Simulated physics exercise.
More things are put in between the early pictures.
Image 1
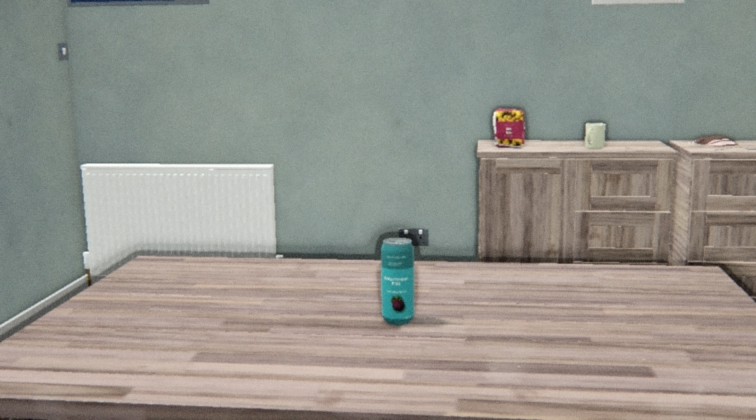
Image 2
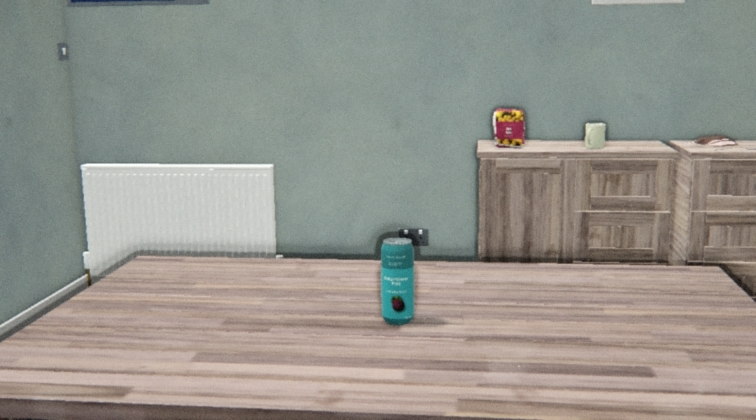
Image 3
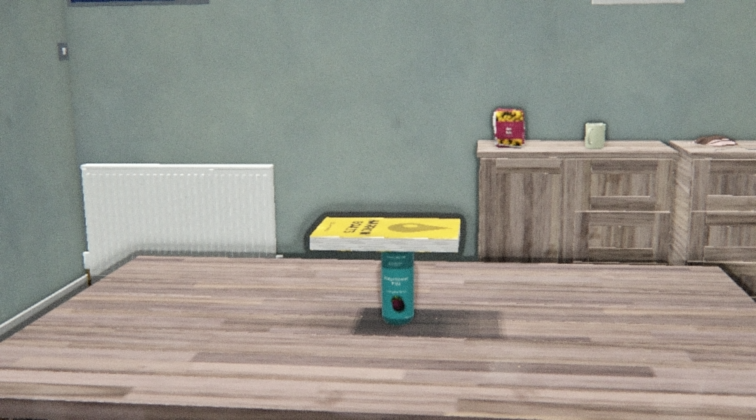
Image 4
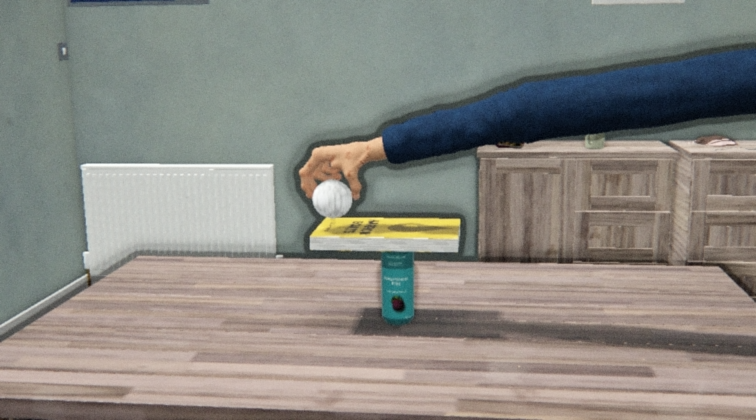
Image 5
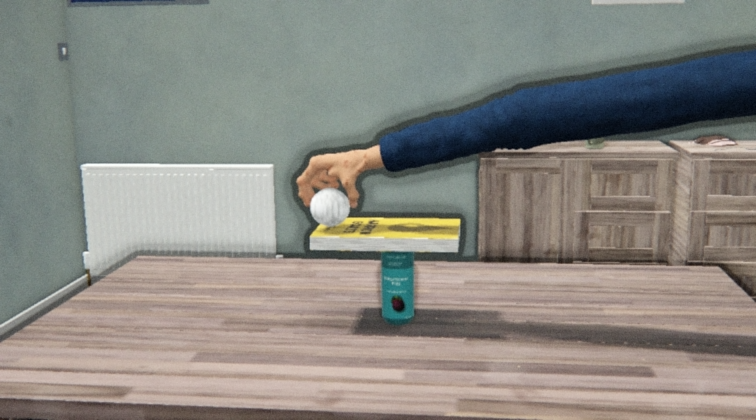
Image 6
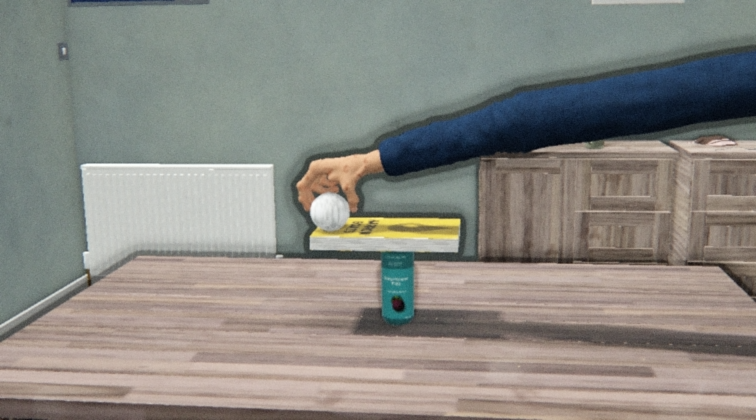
A room with grey-green walls is seen from a fixed view across a wooden table, with a white radiator at left and wooden cabinets at right. A teal can stands near the table's centre, and a yellow book then appears lying flat on top of it. A blue-sleeved arm reaches in from the right, its hand lowering a white ball-like object slightly onto the book's left end.
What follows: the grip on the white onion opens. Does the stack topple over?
Yes, it topples.
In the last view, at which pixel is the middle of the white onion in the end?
About (308, 309).
Then, 0.50 s past the last view, yellow book and white onion now fallen.
Then, 0.60 s past the last view, things are still on the move.
Then, 1.00 s past the last view, turquoise can rocked 64° from its first pose.
Then, 1.10 s past the last view, turquoise can now fallen.
Finally, fallen, yellow book, turquoise can and white onion. Final places as the last picture's camera would see them, white onion near (307, 310). The stack loses its balance.
